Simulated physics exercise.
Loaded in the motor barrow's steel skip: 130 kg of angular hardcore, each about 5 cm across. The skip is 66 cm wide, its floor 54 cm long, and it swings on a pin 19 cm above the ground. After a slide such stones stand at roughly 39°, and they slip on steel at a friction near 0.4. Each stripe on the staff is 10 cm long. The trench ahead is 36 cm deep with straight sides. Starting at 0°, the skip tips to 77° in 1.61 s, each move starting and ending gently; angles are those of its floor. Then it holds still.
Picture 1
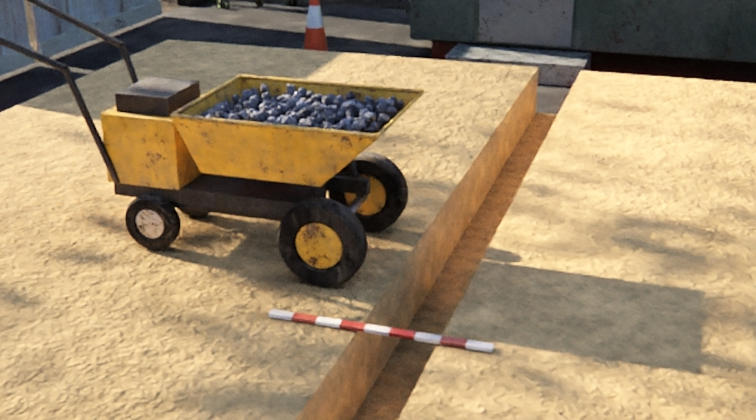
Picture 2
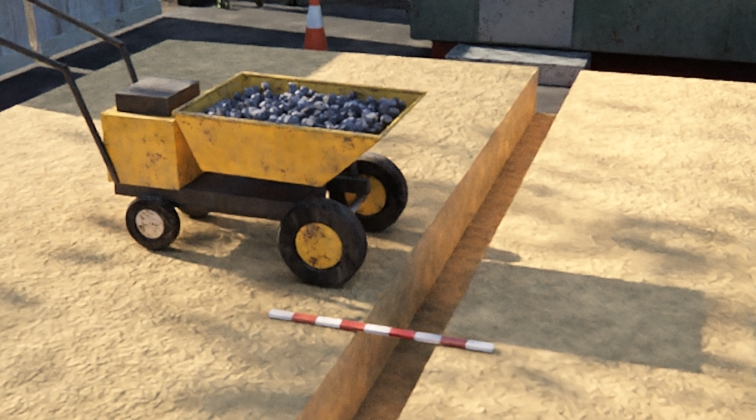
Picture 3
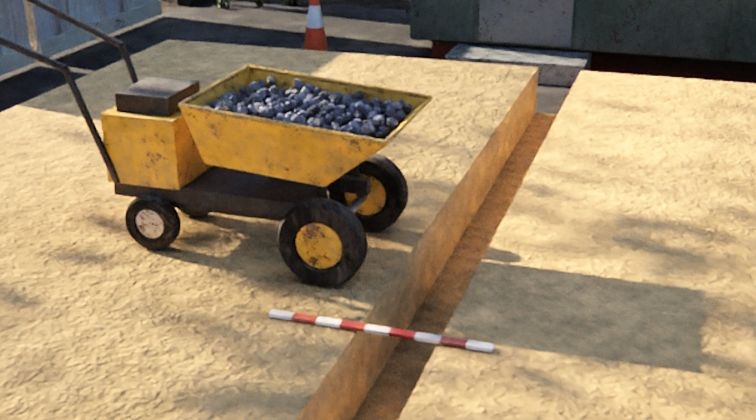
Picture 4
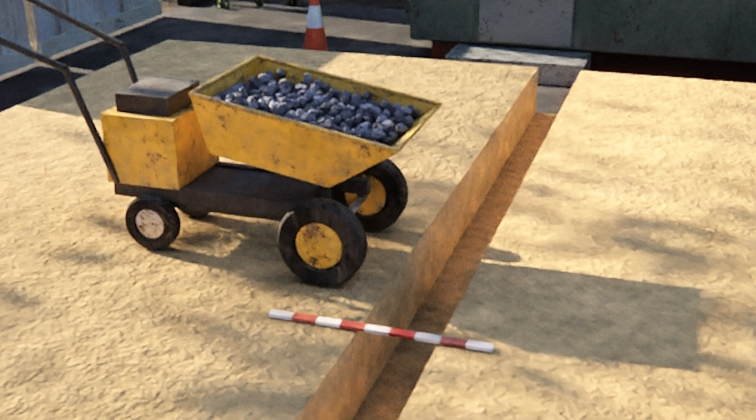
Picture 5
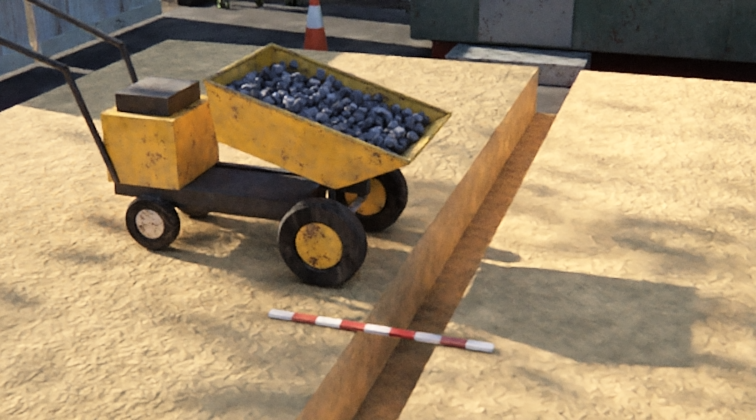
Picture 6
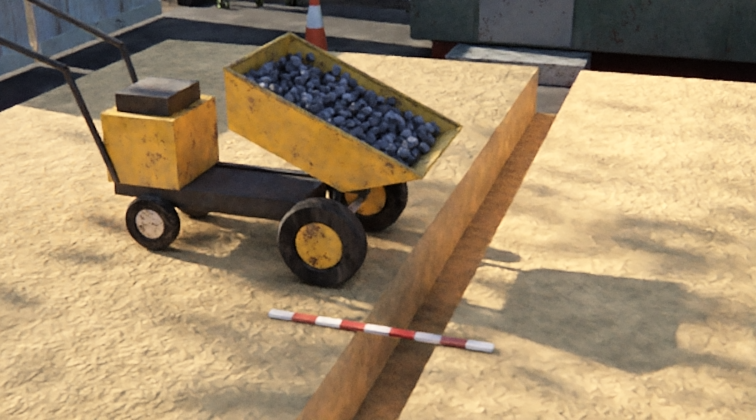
In this clip, a yellow motor barrow loaded with dark stones stands on sandy ground beside a narrow trench, and its skip gradually tilts forward to the right, the rear rising while the stones stay heaped inside.
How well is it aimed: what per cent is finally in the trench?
Some 6 per cent of it.
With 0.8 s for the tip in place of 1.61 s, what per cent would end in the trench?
Then about 5 per cent.
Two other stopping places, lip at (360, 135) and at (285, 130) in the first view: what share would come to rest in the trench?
About 50 and 70 per cent.
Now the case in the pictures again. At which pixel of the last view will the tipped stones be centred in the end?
Around (525, 277).
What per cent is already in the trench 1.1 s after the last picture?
About 5 per cent by then.
Then, 0.6 s after the last picture the floor is at 65°, 100 % in the skip; the foremost stones are at (478, 230).
Then, 1.1 s after the last picture the floor is at 77°, 55 % in the skip, 3 % in the trench, 42 % past the trench; the foremost stones are at (611, 290).
Then, 1.5 s after the last picture the floor is at 77°, 46 % in the skip, 5 % in the trench, 49 % past the trench; the foremost stones are at (660, 289).
Then, 3.4 s after the last picture the floor is at 77°, 45 % in the skip, 6 % in the trench, 49 % past the trench; the foremost stones are at (663, 289).
